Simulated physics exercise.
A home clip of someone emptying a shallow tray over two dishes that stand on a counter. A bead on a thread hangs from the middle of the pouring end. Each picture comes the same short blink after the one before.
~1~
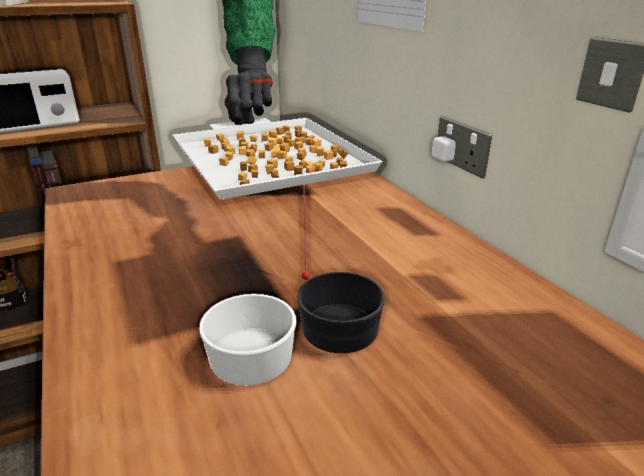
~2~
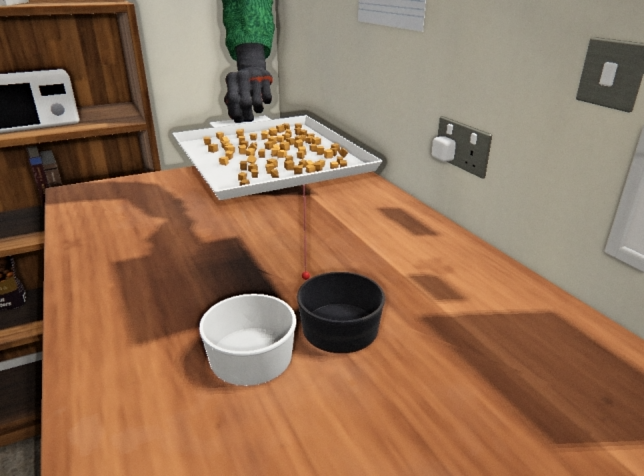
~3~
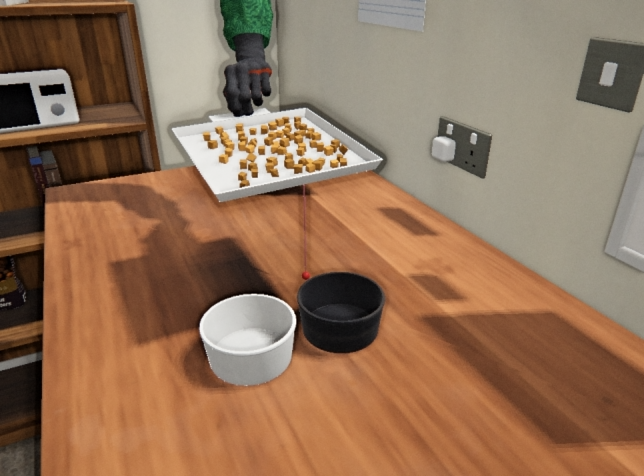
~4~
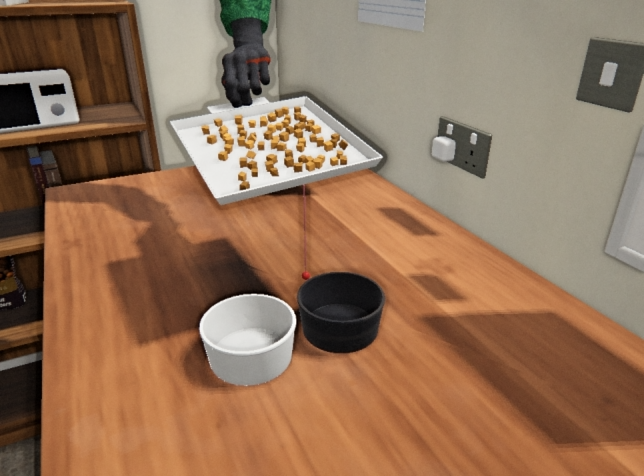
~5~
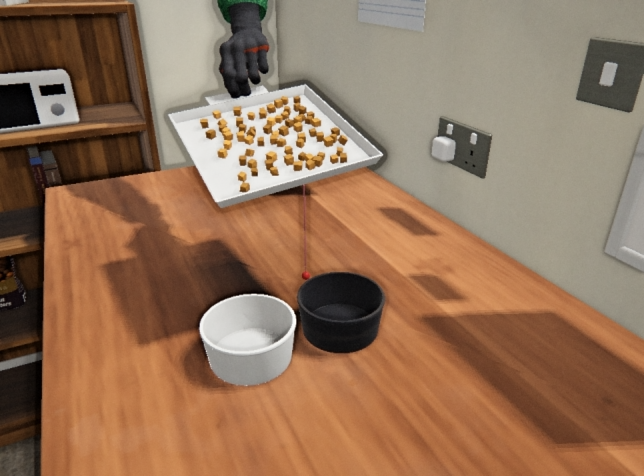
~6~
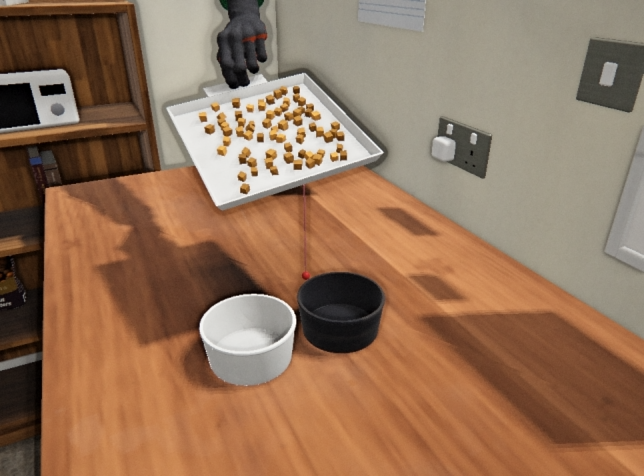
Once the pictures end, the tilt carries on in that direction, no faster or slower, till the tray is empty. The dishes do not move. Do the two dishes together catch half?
They take the larger part between them.
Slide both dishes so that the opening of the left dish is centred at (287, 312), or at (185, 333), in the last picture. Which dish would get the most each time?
In turn: The left-hand dish; the dish on the right.
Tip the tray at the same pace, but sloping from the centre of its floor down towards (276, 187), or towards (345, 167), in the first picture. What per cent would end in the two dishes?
Near 90 % and 20 %.
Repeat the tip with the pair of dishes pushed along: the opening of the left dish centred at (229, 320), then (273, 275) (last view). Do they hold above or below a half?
At the first place more than half, at the second the smaller part.
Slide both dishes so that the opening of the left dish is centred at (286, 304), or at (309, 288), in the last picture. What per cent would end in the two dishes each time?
About 40 and 0 per cent.
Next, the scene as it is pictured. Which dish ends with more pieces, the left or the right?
That is the dish on the left.
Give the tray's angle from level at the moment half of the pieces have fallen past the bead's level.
Near 85 degrees.
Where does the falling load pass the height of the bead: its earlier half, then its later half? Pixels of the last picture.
At about (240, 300), then at (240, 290).
Shortly afterwards, tray tipped steeply; near two thirds on the tray; a little in the left dish; near a quarter in the air.
Next, tray tipped past a quarter turn; the bulk in the left dish; a little outside both.
Some moments later, tray tipped past a quarter turn; the bulk in the left dish; a little outside both.
In the end, tray tipped past a quarter turn; the bulk in the left dish; none at all in the right dish; a little outside both.
